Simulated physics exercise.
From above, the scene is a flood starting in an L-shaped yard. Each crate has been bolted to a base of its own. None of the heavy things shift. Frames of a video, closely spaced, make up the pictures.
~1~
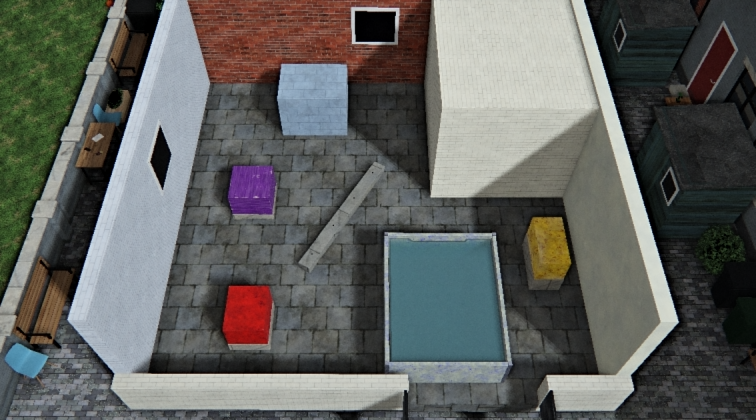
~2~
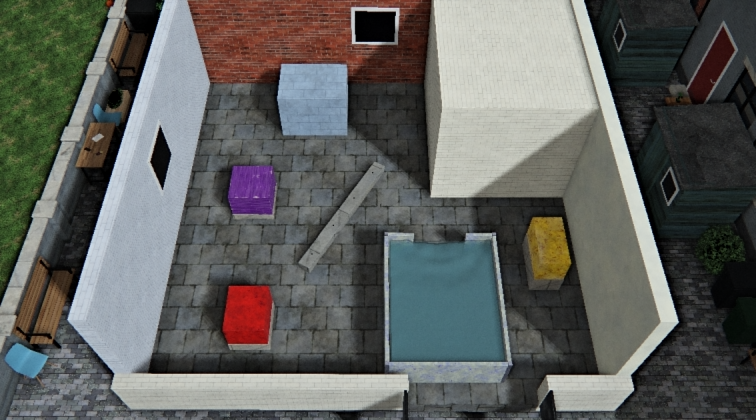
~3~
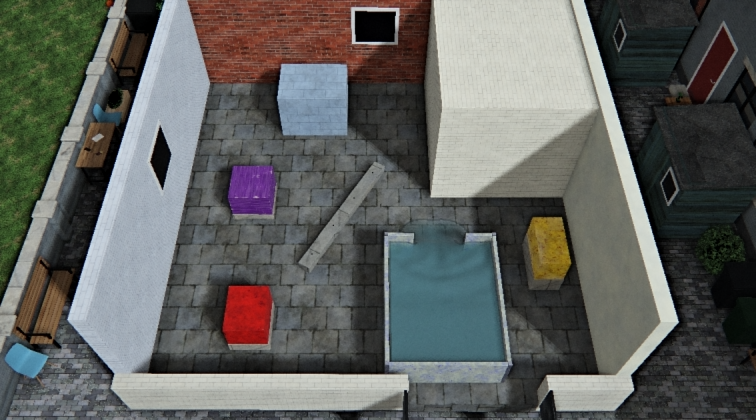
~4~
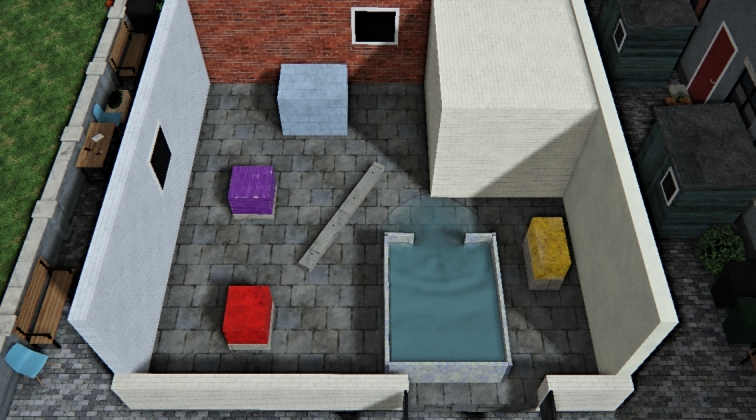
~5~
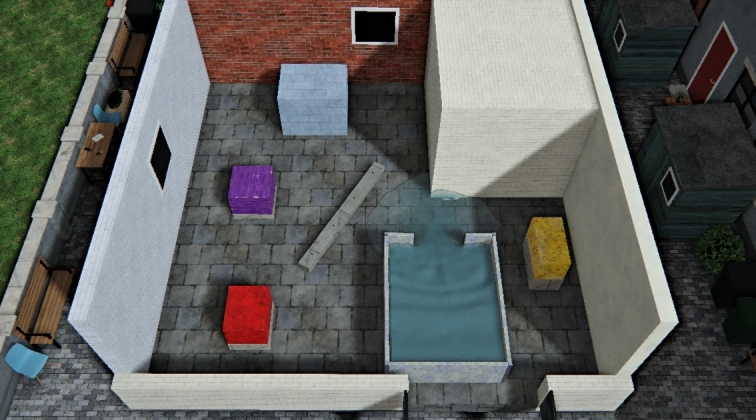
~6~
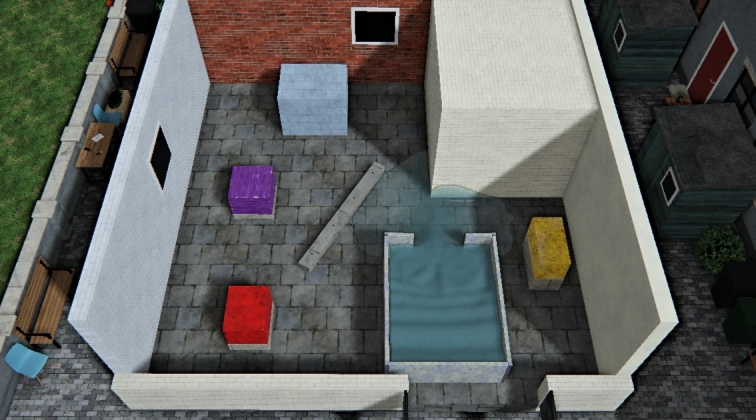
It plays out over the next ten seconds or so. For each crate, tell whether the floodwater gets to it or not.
Purple crate: Spared; red crate: Spared; yellow crate: Spared.
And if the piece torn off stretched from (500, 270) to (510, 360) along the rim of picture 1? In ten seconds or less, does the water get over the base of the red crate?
Result: Red crate is not reached.
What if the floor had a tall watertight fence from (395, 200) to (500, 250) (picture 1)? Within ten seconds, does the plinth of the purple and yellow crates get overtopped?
The purple crate is reached and the yellow crate is not reached.
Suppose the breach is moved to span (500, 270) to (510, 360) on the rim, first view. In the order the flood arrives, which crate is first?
The one in yellow.
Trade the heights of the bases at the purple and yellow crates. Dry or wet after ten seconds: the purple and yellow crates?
Purple crate: Untouched, yellow crate: Flooded.
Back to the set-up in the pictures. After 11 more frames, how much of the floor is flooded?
I'd put it at roughly 30 per cent.
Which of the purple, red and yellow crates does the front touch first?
That one is the yellow one.
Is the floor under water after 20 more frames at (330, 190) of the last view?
Lab note: Spot reads soaked.
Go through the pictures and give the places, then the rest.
Still water in the water tank at (444, 297), in the first frame.
Water pours out on the water tank's far side and has run to a hidden place, in the second frame.
Water pours out on the water tank's far side and has run to (414, 224), in the third frame.
Water pours out on the water tank's far side and has run to (421, 197), in the fourth frame.
The front is at (420, 177), out from the gap on the water tank's far side, in the fifth frame.
Water pours out on the water tank's far side and has run to (419, 155), in the sixth frame.
A moment on, water covers 20 % of the floor; the purple crate not reached, the red crate not reached, the yellow crate water round its plinth.
Next, water covers 30 % of the floor; the purple crate not reached, the red crate not reached, the yellow crate water round its plinth.
Then, water covers 50 % of the floor; the purple crate water round its plinth, the red crate not reached, the yellow crate water round its plinth.
Later, water covers 70 % of the floor; the purple crate water round its plinth, the red crate water round its plinth, the yellow crate water round its plinth.
In the end, water covers 95 % of the floor; the purple crate stayed above the water, the red crate stayed above the water, the yellow crate stayed above the water.
